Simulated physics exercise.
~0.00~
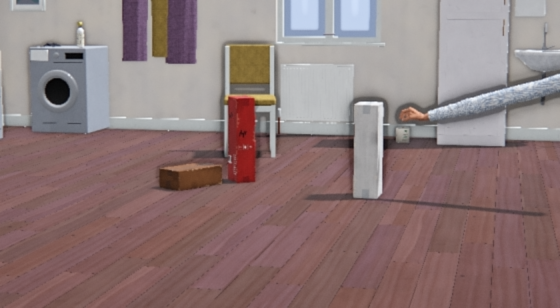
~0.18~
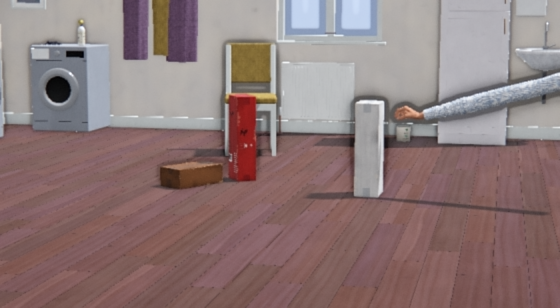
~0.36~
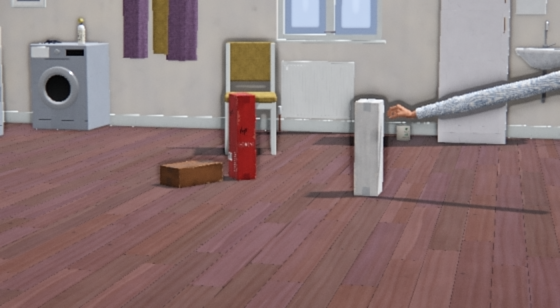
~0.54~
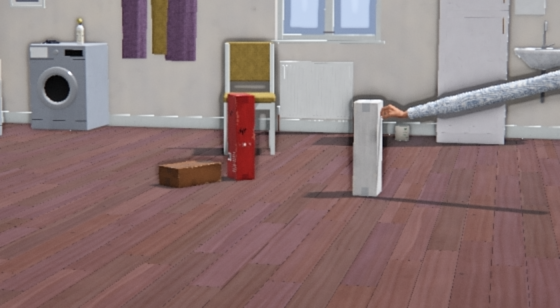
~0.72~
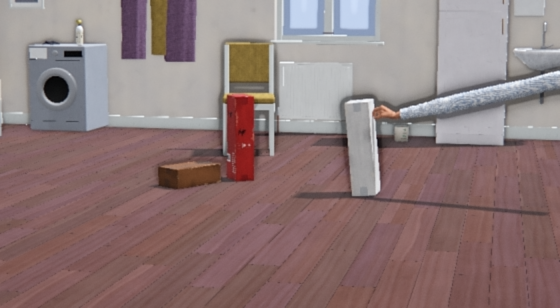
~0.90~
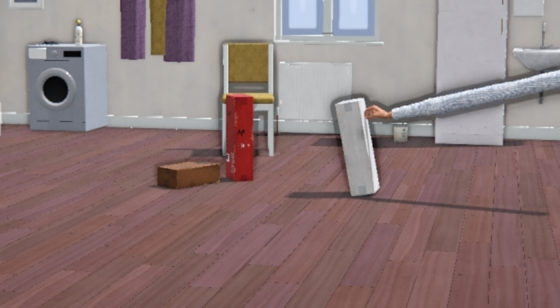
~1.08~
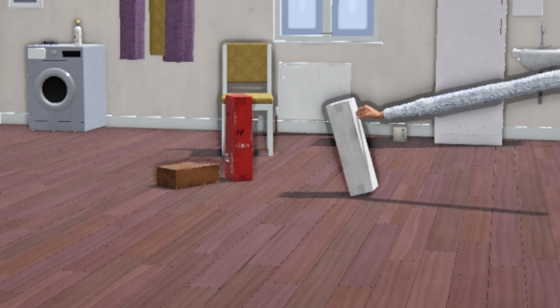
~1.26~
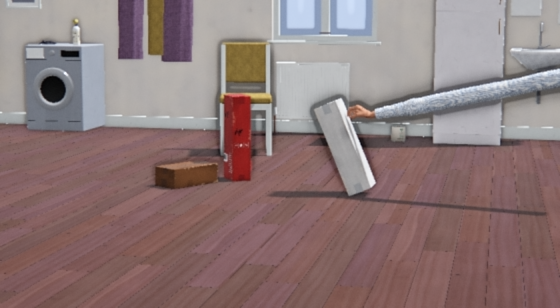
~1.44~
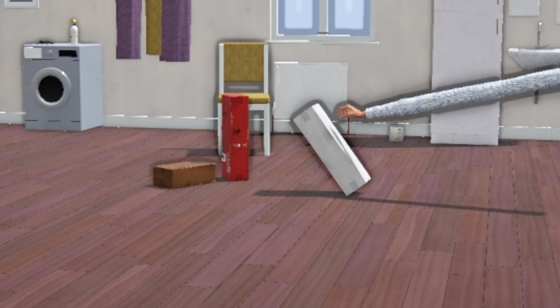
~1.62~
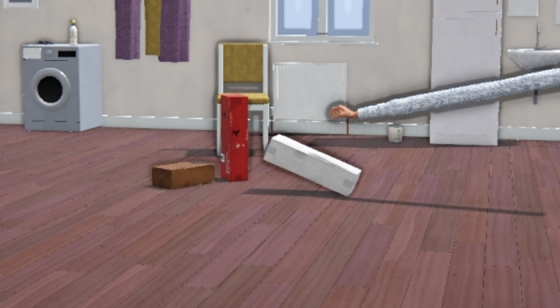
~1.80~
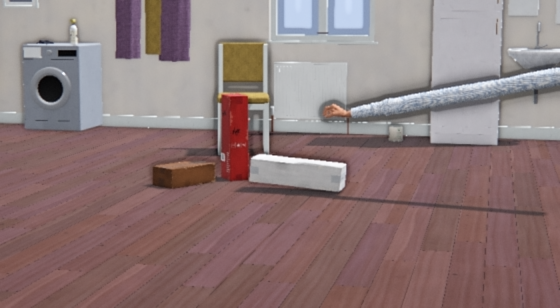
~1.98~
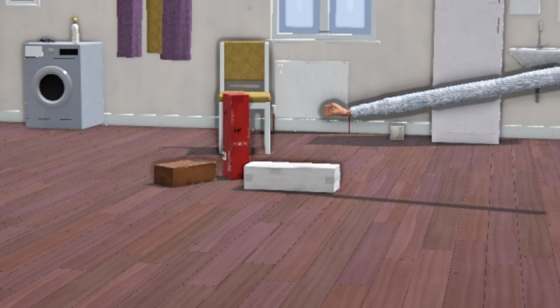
A tall white box was pushed near its top by a pointing hand reaching in from the right, tilted to the left and toppled onto its side. It ended lying on the floor beside the red box, which stayed standing near the brown one.
